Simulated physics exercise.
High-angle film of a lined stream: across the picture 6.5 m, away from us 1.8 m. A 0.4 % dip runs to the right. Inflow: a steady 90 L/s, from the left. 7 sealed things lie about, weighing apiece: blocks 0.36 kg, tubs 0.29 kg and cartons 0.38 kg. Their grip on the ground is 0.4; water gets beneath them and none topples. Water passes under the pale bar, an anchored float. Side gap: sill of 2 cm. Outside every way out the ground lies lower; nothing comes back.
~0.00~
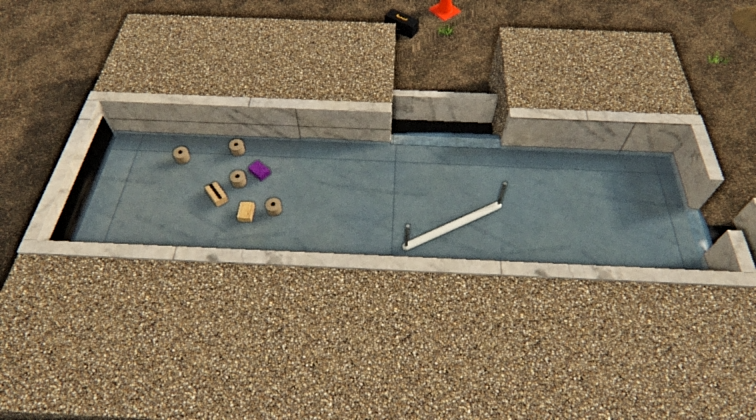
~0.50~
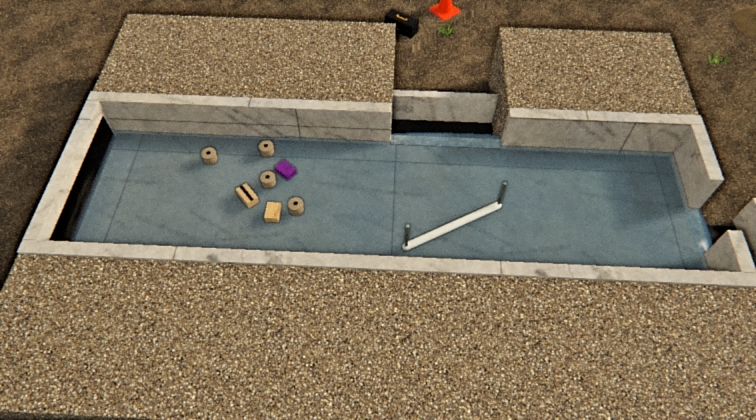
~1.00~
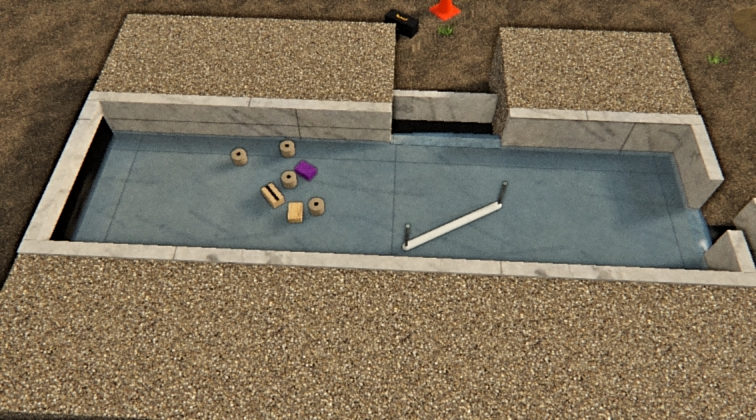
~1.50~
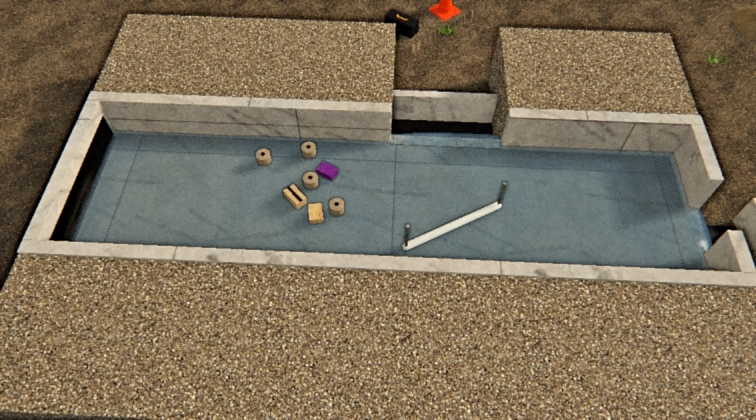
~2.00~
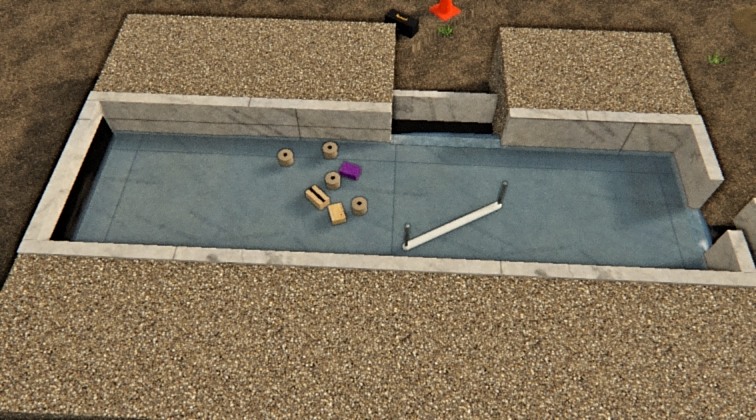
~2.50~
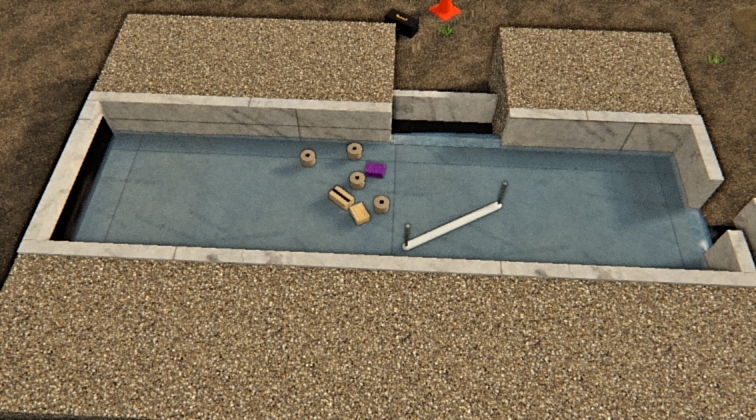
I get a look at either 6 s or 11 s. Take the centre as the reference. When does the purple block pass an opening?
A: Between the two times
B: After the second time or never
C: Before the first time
The answer is C.
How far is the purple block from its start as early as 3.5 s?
Shift: About 200 cm.
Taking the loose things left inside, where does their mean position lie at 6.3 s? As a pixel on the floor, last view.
I'd put it close to (490, 182) in the last view.
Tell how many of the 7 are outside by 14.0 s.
I make it 6.
After 3.5 s the purple block is near (424, 159), 1.8 m from its start, afloat; 0 of 7 are out; 7 afloat.
After 6.3 s the purple block has gone out (at 4.7 s); 4 of 7 are out; 3 afloat.
After 10.0 s the purple block has gone out (at 4.7 s); 6 of 7 are out; 1 afloat.
After 14.0 s the purple block has gone out (at 4.7 s); 6 of 7 are out; 1 afloat.
